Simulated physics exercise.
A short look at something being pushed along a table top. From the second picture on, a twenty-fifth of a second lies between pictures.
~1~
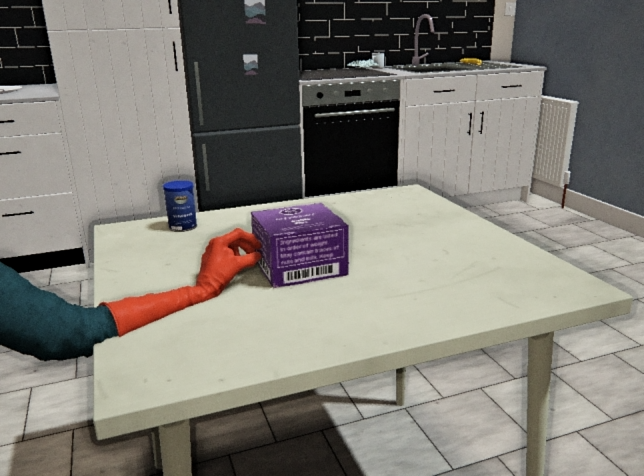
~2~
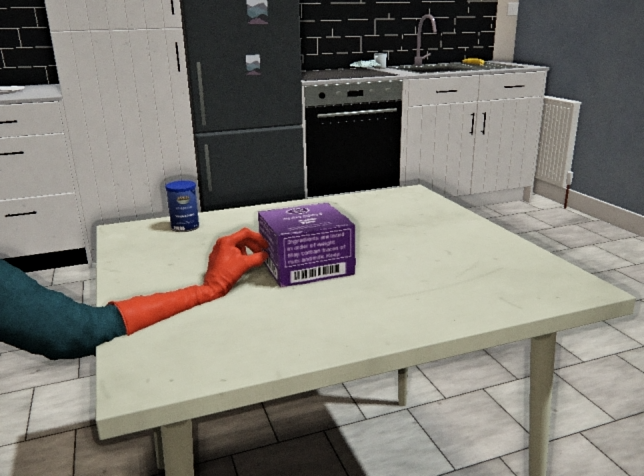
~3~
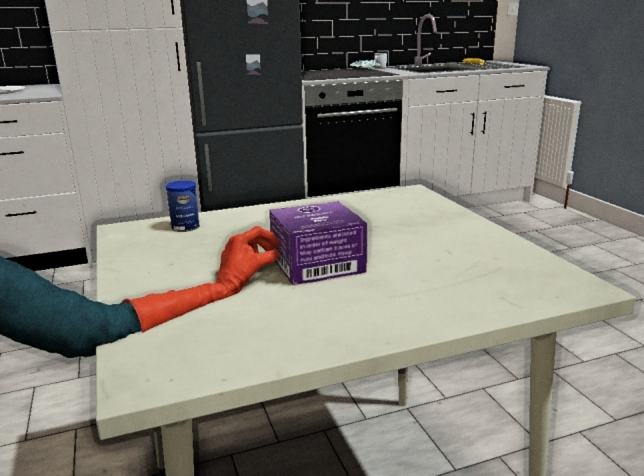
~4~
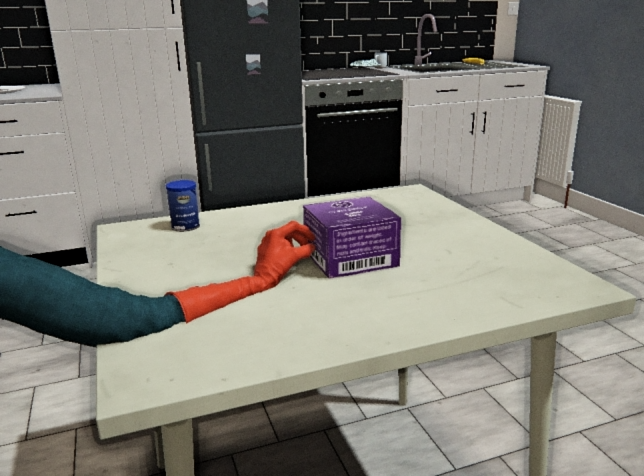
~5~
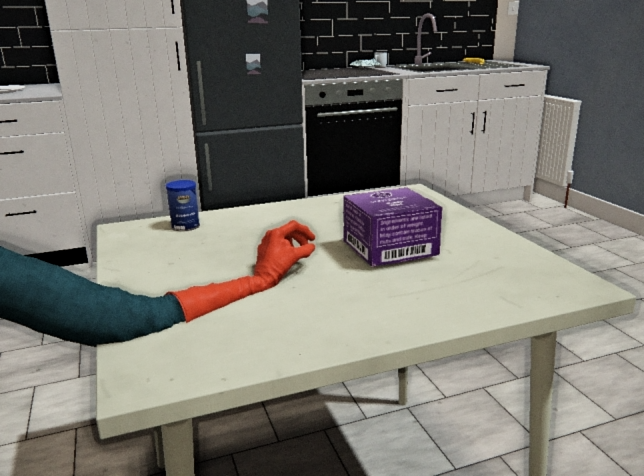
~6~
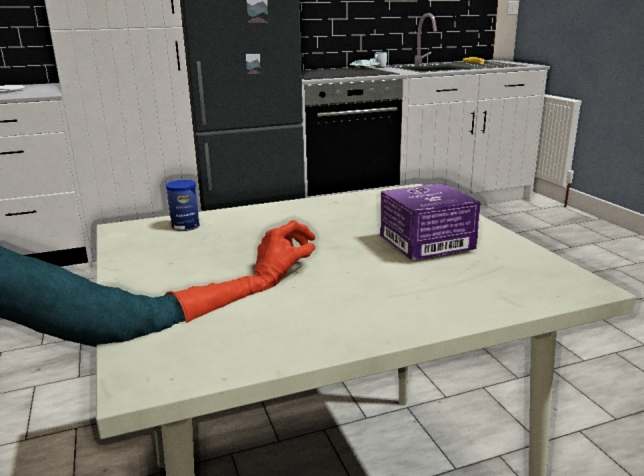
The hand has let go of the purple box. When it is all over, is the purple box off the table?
The purple box goes over the edge.
Then, 0.10 s on from there, purple box turned 7° from how it was put near (504, 207).
Then, 0.30 s on from there, purple box now off the table.
Then, 0.50 s on from there, things are still on the move.
Then, 0.60 s on from there, as before.
In the end, off the table, purple box.
